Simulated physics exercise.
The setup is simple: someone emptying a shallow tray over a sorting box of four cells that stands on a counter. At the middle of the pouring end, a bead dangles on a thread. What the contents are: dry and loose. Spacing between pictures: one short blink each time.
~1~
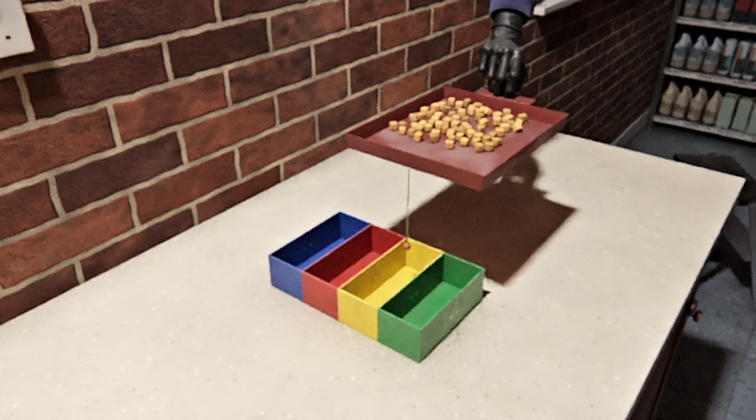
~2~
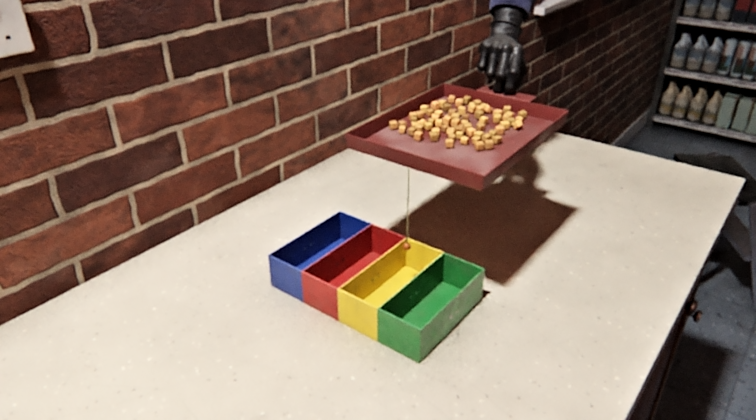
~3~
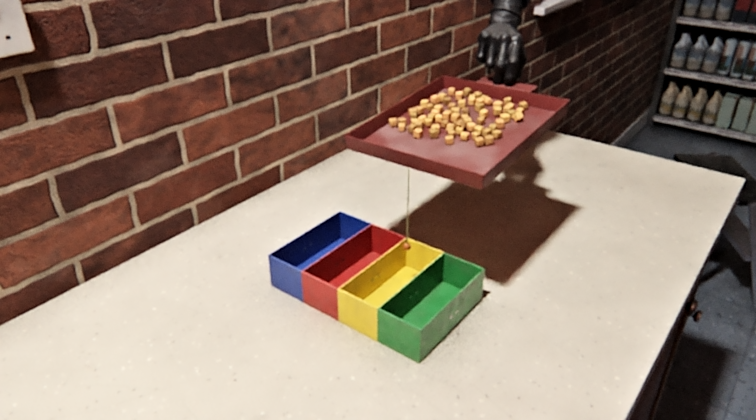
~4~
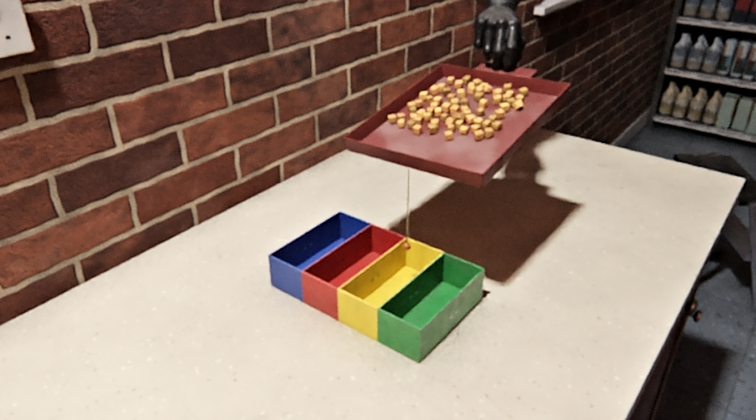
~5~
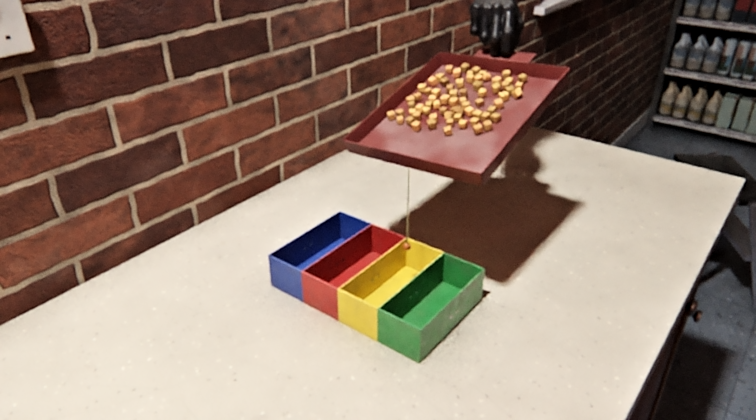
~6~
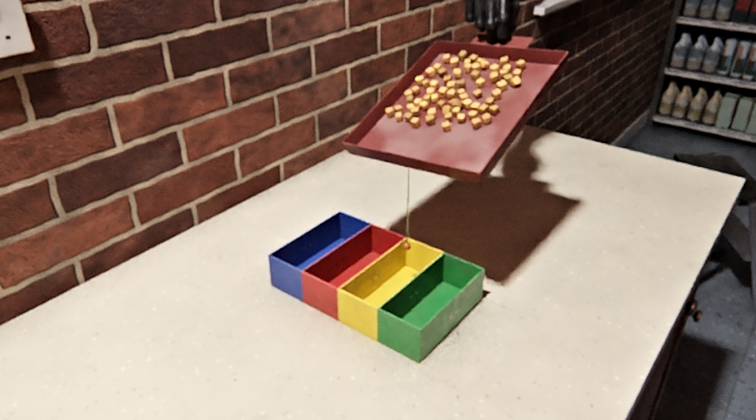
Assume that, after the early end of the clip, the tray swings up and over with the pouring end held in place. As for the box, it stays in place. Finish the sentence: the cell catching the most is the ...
... Red cell.
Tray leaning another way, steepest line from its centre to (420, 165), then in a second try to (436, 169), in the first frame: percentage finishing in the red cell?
The first try gives close to 20 per cent, the second close to 0 per cent.
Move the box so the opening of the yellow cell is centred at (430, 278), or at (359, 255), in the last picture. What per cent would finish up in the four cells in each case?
Result: 80 % and 90 %.
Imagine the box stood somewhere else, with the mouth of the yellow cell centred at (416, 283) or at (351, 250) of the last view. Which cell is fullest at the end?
So the first one goes to the cell in blue and the second to that yellow cell.
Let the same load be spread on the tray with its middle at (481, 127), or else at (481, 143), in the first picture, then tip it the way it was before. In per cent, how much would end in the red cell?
Respectively 40 and 30 per cent.
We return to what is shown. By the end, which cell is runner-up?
Just behind the top cell comes the cell in blue.
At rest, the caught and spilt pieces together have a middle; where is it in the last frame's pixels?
Somewhere around (337, 287) in the final view.
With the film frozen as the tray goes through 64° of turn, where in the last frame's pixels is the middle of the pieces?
Somewhere about (378, 143).
Shortly afterwards, tray tipped steeply; all but a few on the tray; a little falling or outside the box.
Next, tray tipped past a quarter turn; near a third on the tray; near a quarter in the red cell; a little in the blue cell; a little in the yellow cell; a little falling or outside the box.
Some moments later, tray tipped past a quarter turn; near half in the red cell; near a quarter in the blue cell; a little in the yellow cell; a little falling or outside the box.
In the end, tray tipped past a quarter turn; near half in the red cell; near a quarter in the blue cell; a little in the yellow cell; none at all in the green cell; a little outside the box.
